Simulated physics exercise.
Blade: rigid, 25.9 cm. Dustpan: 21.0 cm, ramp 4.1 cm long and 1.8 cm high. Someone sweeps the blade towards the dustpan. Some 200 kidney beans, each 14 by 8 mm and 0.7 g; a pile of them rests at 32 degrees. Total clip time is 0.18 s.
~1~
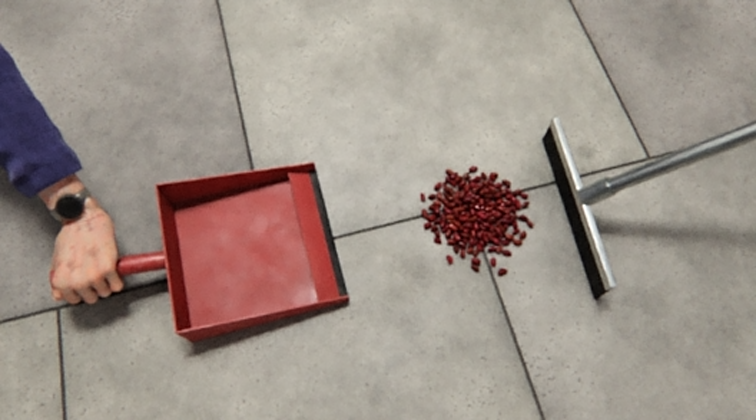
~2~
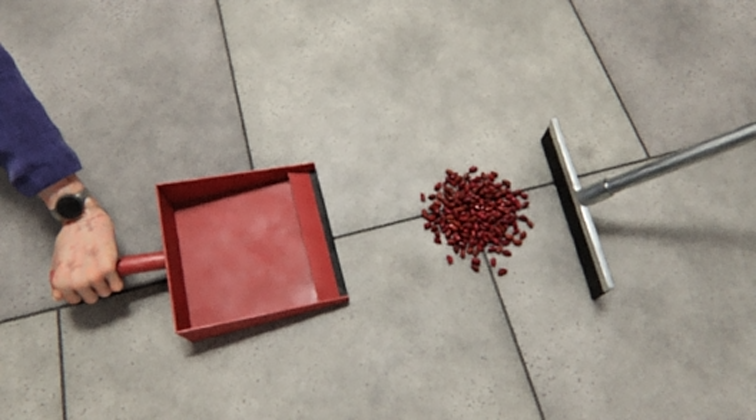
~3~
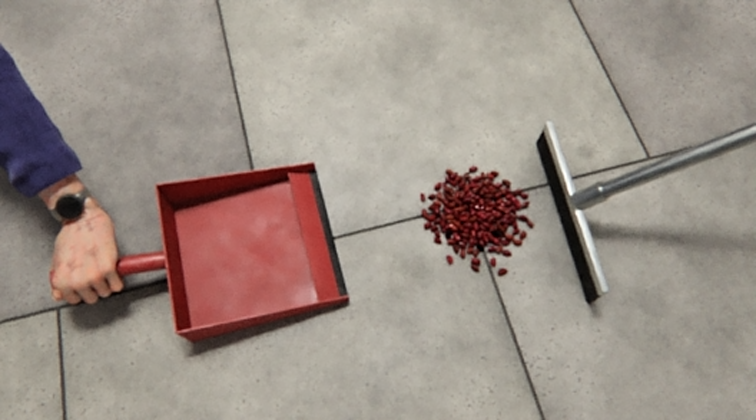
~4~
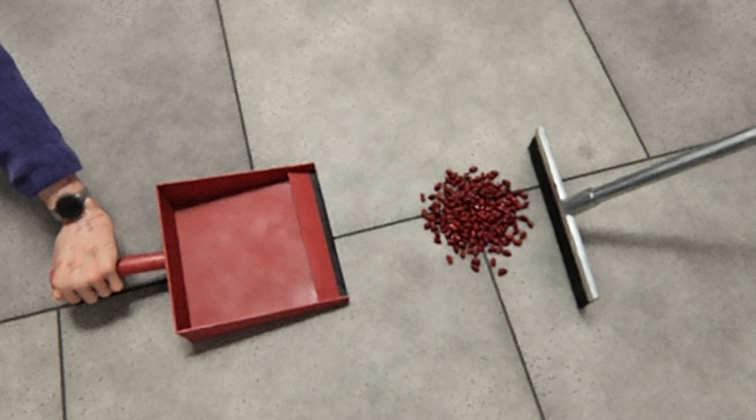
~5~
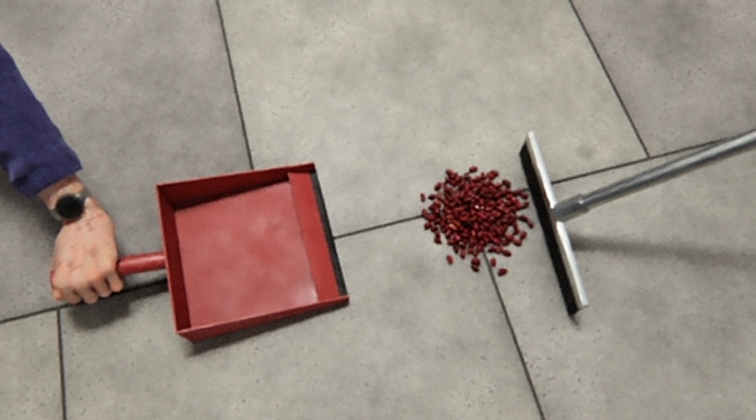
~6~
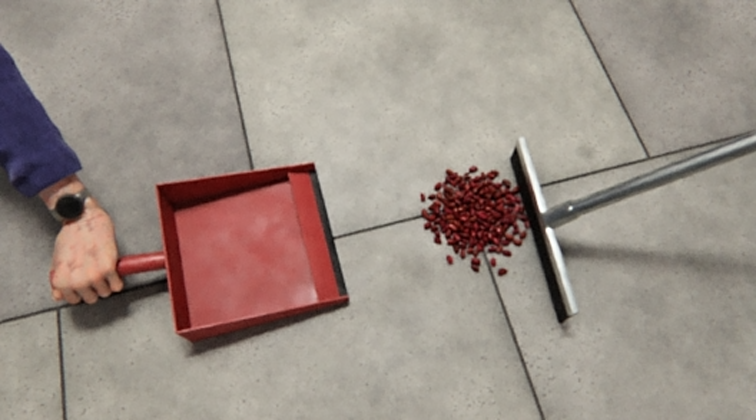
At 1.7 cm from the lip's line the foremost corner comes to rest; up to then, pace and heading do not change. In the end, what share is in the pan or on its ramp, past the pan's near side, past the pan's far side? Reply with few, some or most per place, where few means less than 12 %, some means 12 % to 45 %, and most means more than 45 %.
Pan = few, near side = some, far side = few.
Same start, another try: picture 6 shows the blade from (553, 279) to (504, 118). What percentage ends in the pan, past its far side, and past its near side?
Pan: 35, far side: 15, near side: 5.
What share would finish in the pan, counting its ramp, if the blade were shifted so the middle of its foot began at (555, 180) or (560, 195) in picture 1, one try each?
Estimates: 20 percent and 15 percent.
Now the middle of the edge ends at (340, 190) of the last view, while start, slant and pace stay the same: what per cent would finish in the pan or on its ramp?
Share caught: Approx. 40 %.
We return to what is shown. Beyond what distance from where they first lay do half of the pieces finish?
20 cm, roughly.
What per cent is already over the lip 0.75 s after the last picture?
Some 5 per cent by that point.
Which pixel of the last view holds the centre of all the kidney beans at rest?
At about (351, 257).
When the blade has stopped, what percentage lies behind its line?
35 %.
Then, 0.27 s after the last picture, middle of the blade 16 cm from the lip; 0 % over the lip, far side 0 %, near side 10 %.
Then, 0.45 s after the last picture, middle of the blade 8 cm from the lip; 0 % over the lip, far side 0 %, near side 20 %.
Then, 0.75 s after the last picture, middle of the blade 3 cm from the lip; 5 % over the lip, far side 0 %, near side 25 %.
In the end, pan 5 %, near side 25 %, far side 0 %, in front of the lip or behind the blade 65 %.
